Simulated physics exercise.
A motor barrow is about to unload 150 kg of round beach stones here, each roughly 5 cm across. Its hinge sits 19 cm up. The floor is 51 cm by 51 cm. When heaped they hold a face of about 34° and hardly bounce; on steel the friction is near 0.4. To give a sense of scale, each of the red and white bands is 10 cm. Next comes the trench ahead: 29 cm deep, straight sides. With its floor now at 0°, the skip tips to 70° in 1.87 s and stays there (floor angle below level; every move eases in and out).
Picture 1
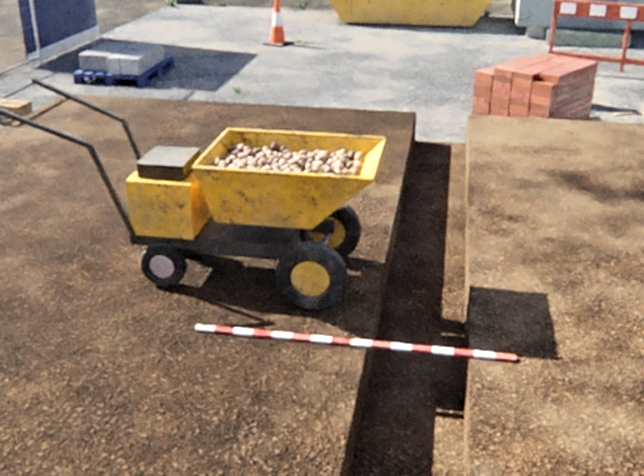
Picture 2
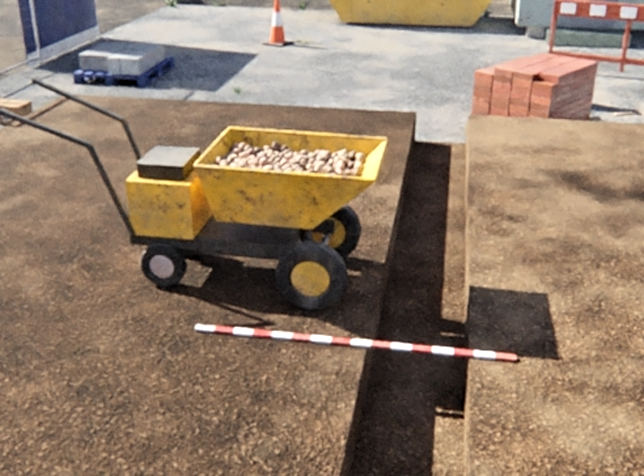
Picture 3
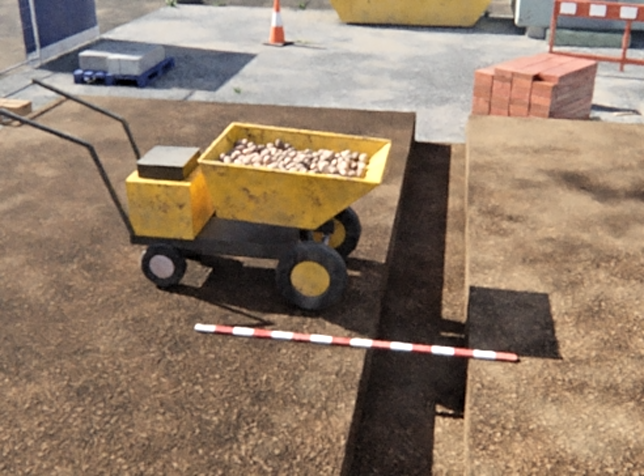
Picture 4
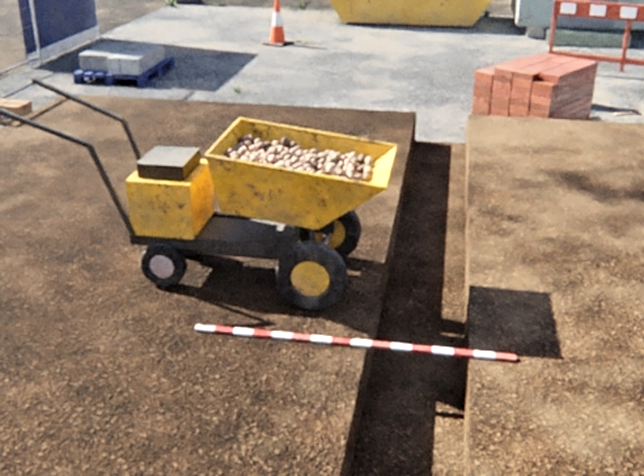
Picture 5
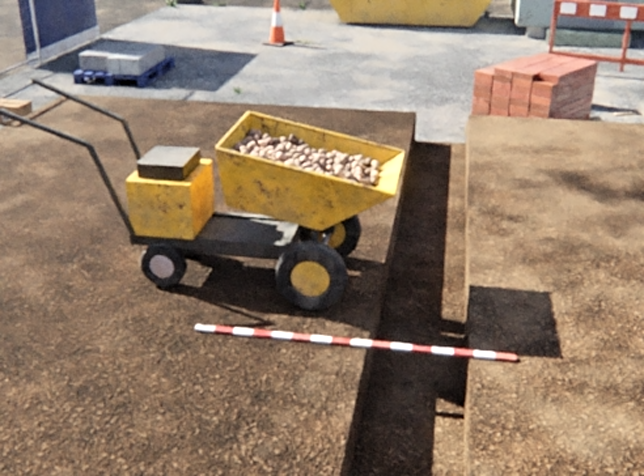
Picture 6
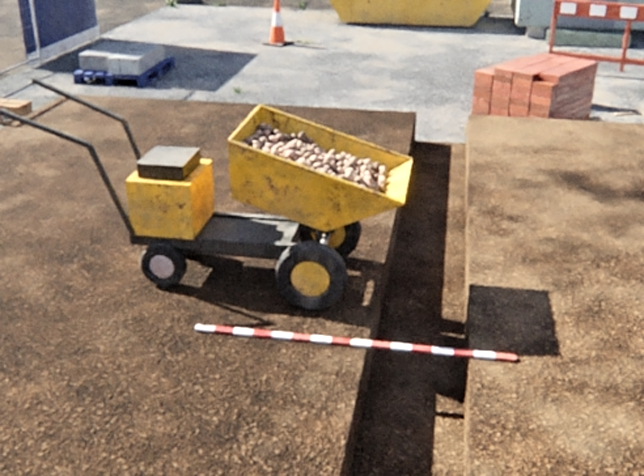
Building site with a yellow motor barrow standing beside a trench, its skip of round stones tilting gradually forward to the right.
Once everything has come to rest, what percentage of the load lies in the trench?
62 %.
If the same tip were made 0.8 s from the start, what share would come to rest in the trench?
I'd put it at some 55 in a hundred.
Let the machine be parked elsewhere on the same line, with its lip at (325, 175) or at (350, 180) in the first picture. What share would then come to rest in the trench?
First place: Near 100%; second place: Near 95%.
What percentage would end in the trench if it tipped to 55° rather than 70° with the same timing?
Then about 60 per cent.
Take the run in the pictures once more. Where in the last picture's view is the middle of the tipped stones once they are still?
Their centre sits close to (455, 321).
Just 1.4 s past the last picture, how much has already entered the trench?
About 40%.
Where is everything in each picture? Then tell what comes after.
In the first picture, the skip is at 0°, its lip at (373, 180); the top of the load is at (293, 157).
In the second picture, the skip is at 1°, its lip at (375, 180); the top of the load is at (294, 156).
In the third picture, the skip is at 3°, its lip at (379, 183); the top of the load is at (267, 153).
In the fourth picture, lip at (386, 188), floor tilted 7°, highest stones at (262, 146).
In the fifth picture, lip at (395, 195), floor tilted 11°, highest stones at (261, 140).
In the sixth picture, the skip is at 17°, its lip at (404, 204); the top of the load is at (268, 134).
Then, 0.8 s after the last picture the floor is at 59°, 97 % in the skip, 3 % in the trench; the foremost stones are at (460, 270).
Then, 1.4 s after the last picture the floor is at 70°, 27 % in the skip, 41 % in the trench, 33 % past the trench; the foremost stones are at (589, 306).
Then, 1.7 s after the last picture the floor is at 70°, 5 % in the skip, 56 % in the trench, 39 % past the trench; the foremost stones are past the picture's edge.
Then, 3.7 s after the last picture the floor is at 70°, 0 % in the skip, 62 % in the trench, 38 % past the trench; the foremost stones are past the picture's edge.
